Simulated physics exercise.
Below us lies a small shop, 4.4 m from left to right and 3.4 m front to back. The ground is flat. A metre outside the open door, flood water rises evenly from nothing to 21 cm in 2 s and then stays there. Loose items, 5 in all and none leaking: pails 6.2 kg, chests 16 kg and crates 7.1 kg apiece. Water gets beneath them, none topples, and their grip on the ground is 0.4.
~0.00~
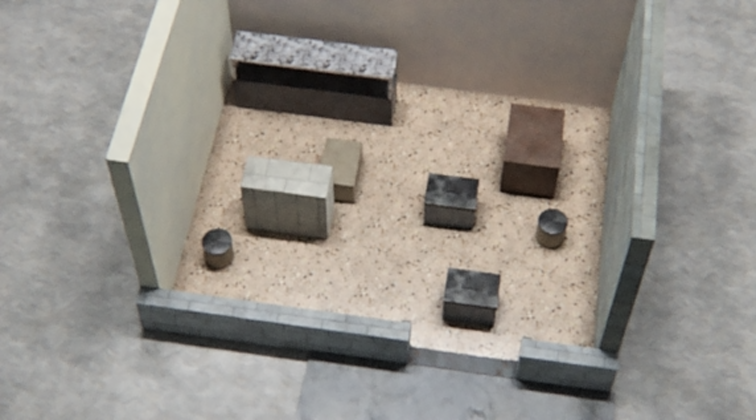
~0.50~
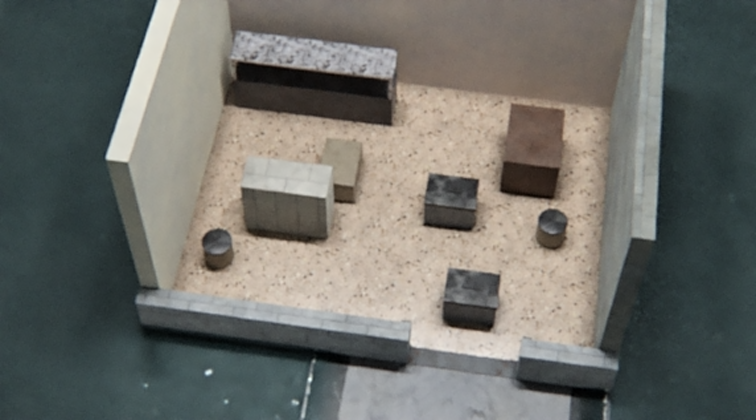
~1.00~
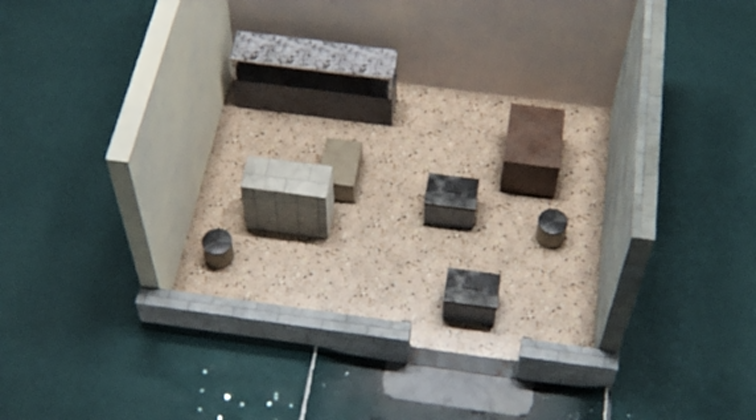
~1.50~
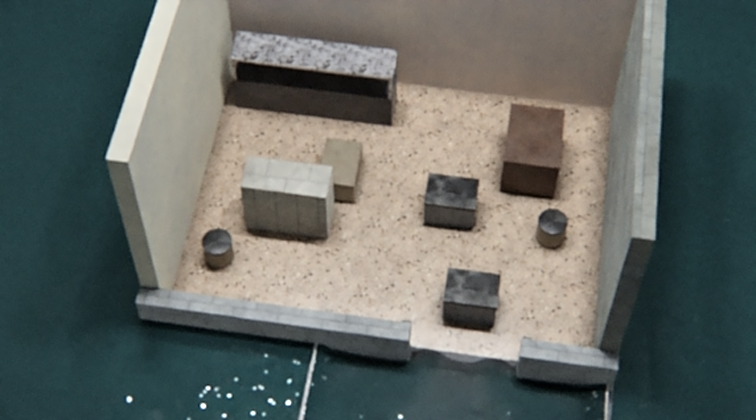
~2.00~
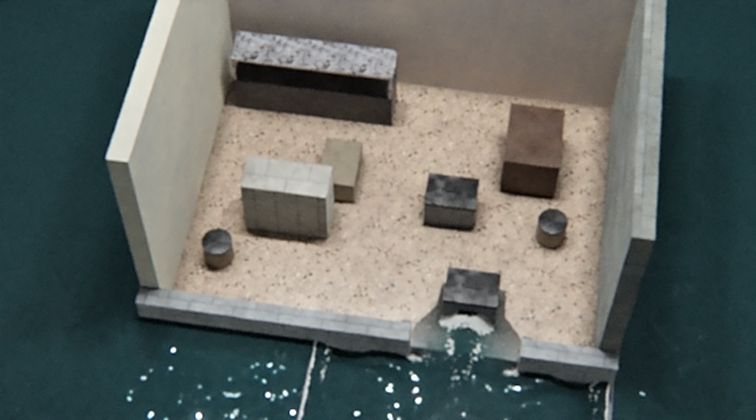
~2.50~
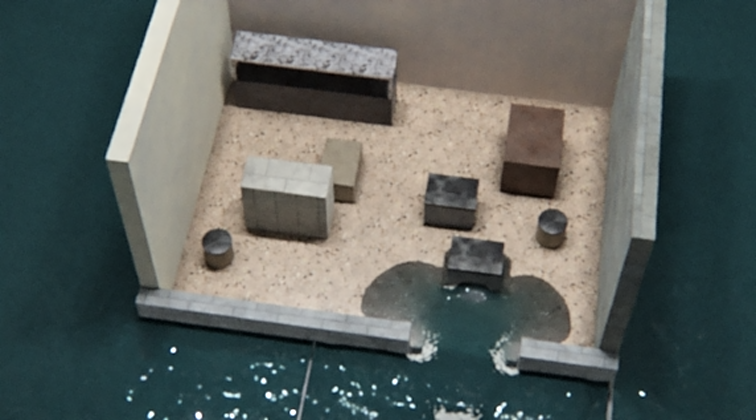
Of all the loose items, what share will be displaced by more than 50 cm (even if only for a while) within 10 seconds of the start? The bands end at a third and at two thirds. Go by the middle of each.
Share: Two thirds or more.
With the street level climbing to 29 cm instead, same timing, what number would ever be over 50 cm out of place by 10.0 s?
Then 5.
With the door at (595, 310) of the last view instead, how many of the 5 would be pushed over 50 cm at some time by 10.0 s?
In that case 3 of them.
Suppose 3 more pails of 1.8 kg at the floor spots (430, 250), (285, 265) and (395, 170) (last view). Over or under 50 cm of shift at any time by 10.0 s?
In that order: More, past it, more.
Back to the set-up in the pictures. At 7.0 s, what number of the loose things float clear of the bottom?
4 of them.
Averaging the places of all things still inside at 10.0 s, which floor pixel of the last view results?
Around (367, 187).
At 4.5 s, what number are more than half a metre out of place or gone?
4 of them.
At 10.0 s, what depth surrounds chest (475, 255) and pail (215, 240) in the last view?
About 13 and 8 cm.
After 3.5 s 1 of 5 are over 50 cm from their spots; 0 afloat.
After 4.5 s 4 of 5 are over 50 cm from their spots; 0 afloat.
After 7.0 s 4 of 5 are over 50 cm from their spots; 4 afloat.
After 10.0 s 5 of 5 are over 50 cm from their spots, and 5 have been at some point; 5 afloat.
